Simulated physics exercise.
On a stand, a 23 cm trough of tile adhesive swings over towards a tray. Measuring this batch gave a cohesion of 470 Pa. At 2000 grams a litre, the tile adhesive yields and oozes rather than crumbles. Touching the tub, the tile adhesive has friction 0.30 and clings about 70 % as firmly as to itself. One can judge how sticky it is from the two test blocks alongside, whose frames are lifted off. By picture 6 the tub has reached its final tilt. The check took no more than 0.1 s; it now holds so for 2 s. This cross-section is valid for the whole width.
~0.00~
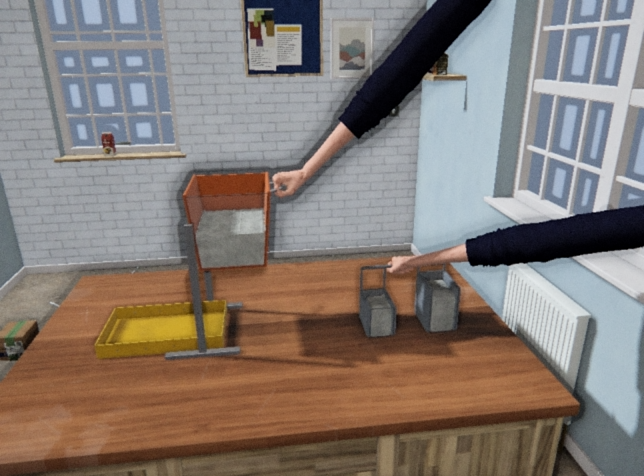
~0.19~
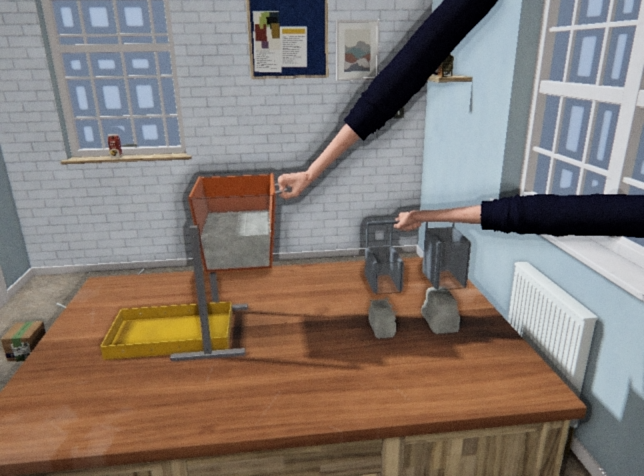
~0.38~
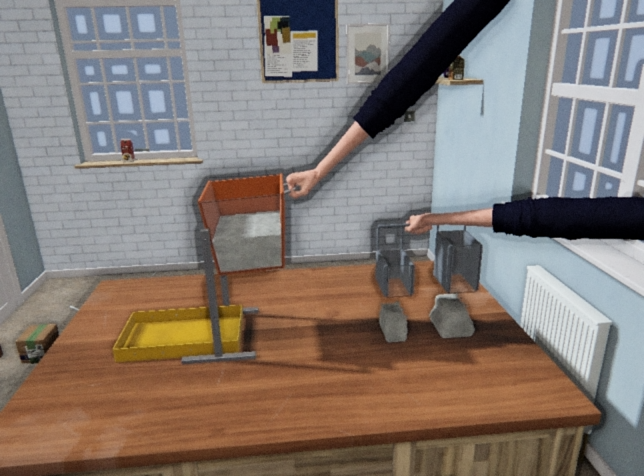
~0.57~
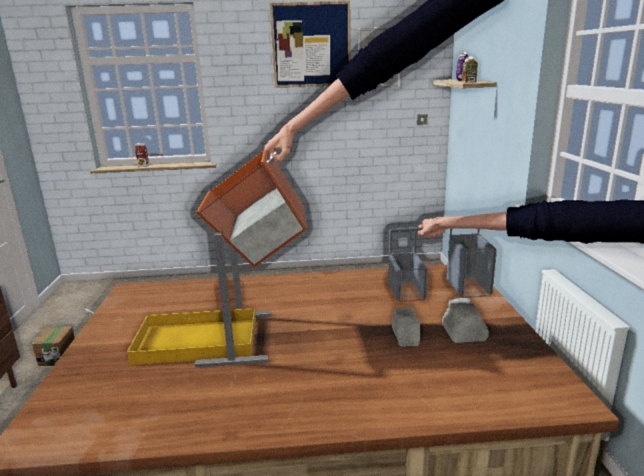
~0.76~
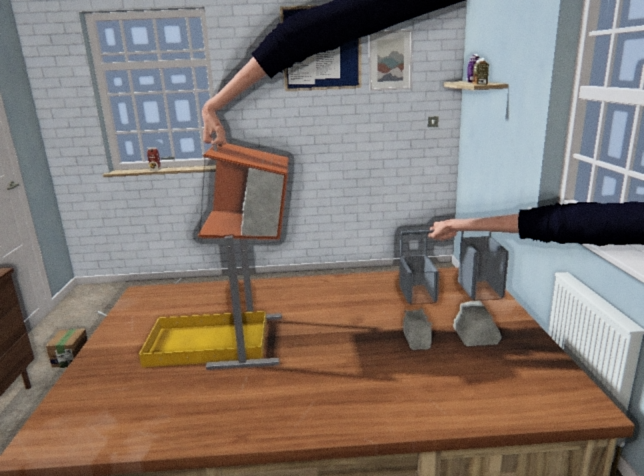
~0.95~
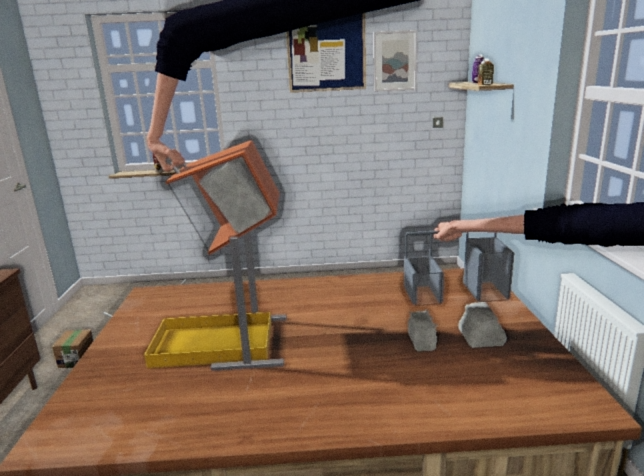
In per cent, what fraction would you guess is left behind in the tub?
My guess is 0 per cent.
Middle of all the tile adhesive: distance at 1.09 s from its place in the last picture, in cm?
About 12 cm.
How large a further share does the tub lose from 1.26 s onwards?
I'd say close to 22 in a hundred.
By 1.09 s, the tub is at 113 degrees and holds 75 %.
By 1.26 s, the tub is at 113 degrees and holds 22 %.
By 1.43 s, the tub is at 113 degrees and holds 0 %.
By 1.60 s, the tub is at 113 degrees and holds 0 %.
By 2.95 s, at the end, the tub is at 113 degrees and holds 0 %.
